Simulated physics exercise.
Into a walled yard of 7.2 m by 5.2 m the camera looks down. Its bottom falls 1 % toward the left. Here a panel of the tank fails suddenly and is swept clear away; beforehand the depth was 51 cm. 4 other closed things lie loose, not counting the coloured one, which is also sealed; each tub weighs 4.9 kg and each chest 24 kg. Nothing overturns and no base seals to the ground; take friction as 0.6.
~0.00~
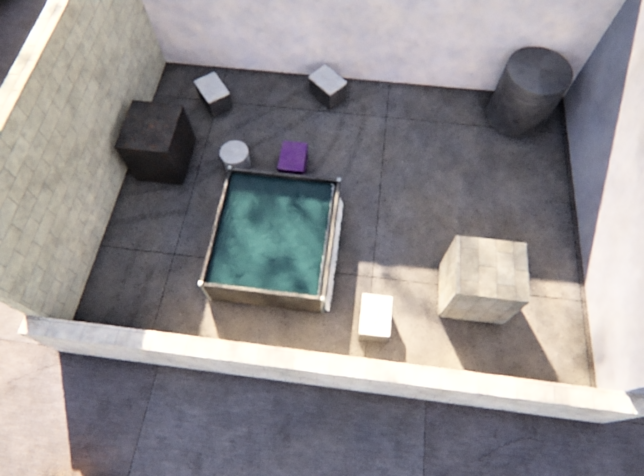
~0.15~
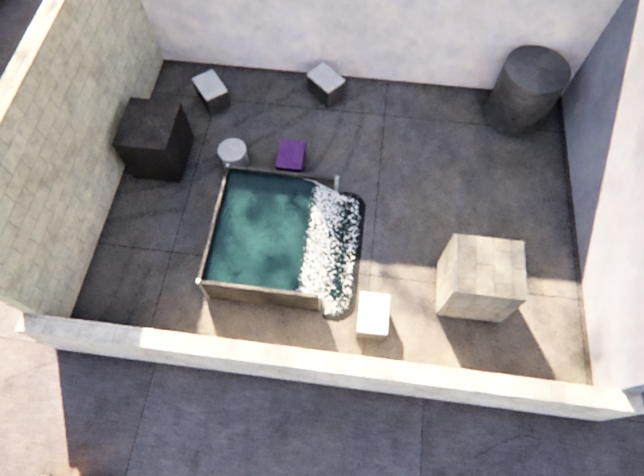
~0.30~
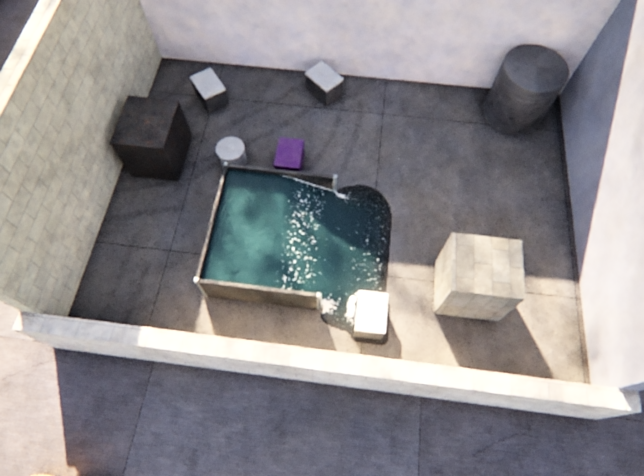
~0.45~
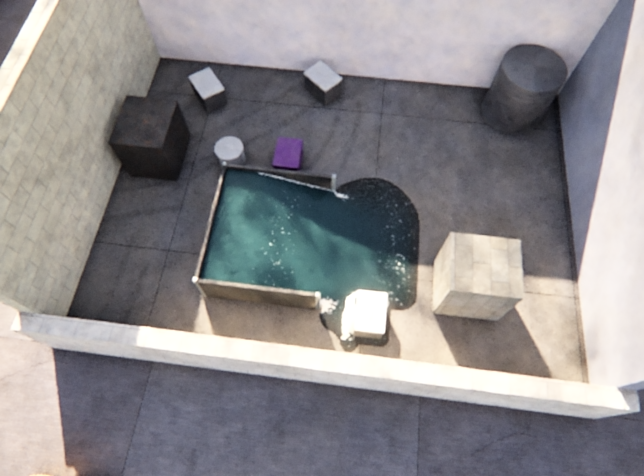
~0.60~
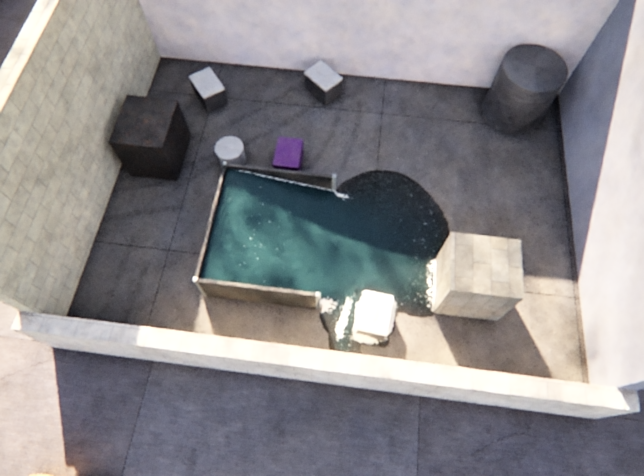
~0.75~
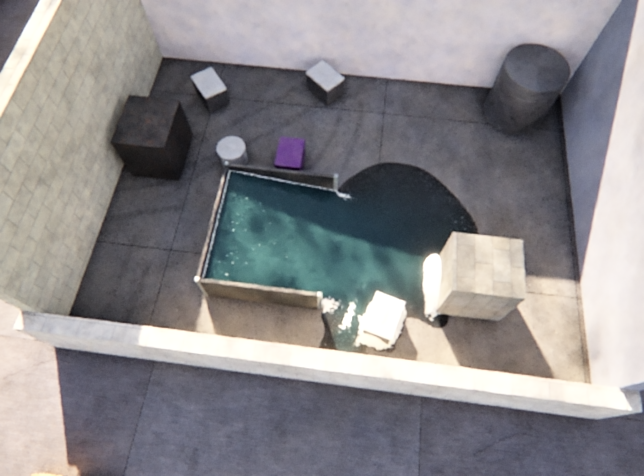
In a walled yard, water bursts from a tank's right side, spreads, and shifts a white box.
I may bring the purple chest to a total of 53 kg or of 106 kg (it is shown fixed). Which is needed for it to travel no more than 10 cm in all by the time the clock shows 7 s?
Lightweight wins.
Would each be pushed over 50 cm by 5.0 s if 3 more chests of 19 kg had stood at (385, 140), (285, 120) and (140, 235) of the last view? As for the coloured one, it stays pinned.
Order as listed: Inside the limit, inside the limit, inside the limit.
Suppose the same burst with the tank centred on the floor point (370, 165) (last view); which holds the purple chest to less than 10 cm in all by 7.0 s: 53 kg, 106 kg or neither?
Then, put simply, the lighter one does it.
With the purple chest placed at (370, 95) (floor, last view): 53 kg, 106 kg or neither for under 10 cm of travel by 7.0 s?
The smaller is enough.
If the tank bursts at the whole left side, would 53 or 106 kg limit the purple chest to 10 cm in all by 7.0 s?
Result: Lesser mass sufficient.
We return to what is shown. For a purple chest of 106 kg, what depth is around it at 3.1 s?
0 cm, roughly.
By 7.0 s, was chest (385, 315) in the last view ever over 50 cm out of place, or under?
Result: Above threshold.
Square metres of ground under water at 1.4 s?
Wet area: Approx. 13 m2.
After 1.4 s the purple chest would be 0 cm from its start with 53 kg and 0 cm from its start with 106 kg; 0 cm of water round it then.
After 3.1 s the purple chest would be 0 cm from its start with 53 kg and 0 cm from its start with 106 kg; 0 cm of water round it then.
After 4.9 s the purple chest would be 0 cm from its start with 53 kg and 0 cm from its start with 106 kg; 0 cm of water round it then.
After 7.0 s the purple chest would be 0 cm from its start with 53 kg and 0 cm from its start with 106 kg; 2 cm of water round it then.
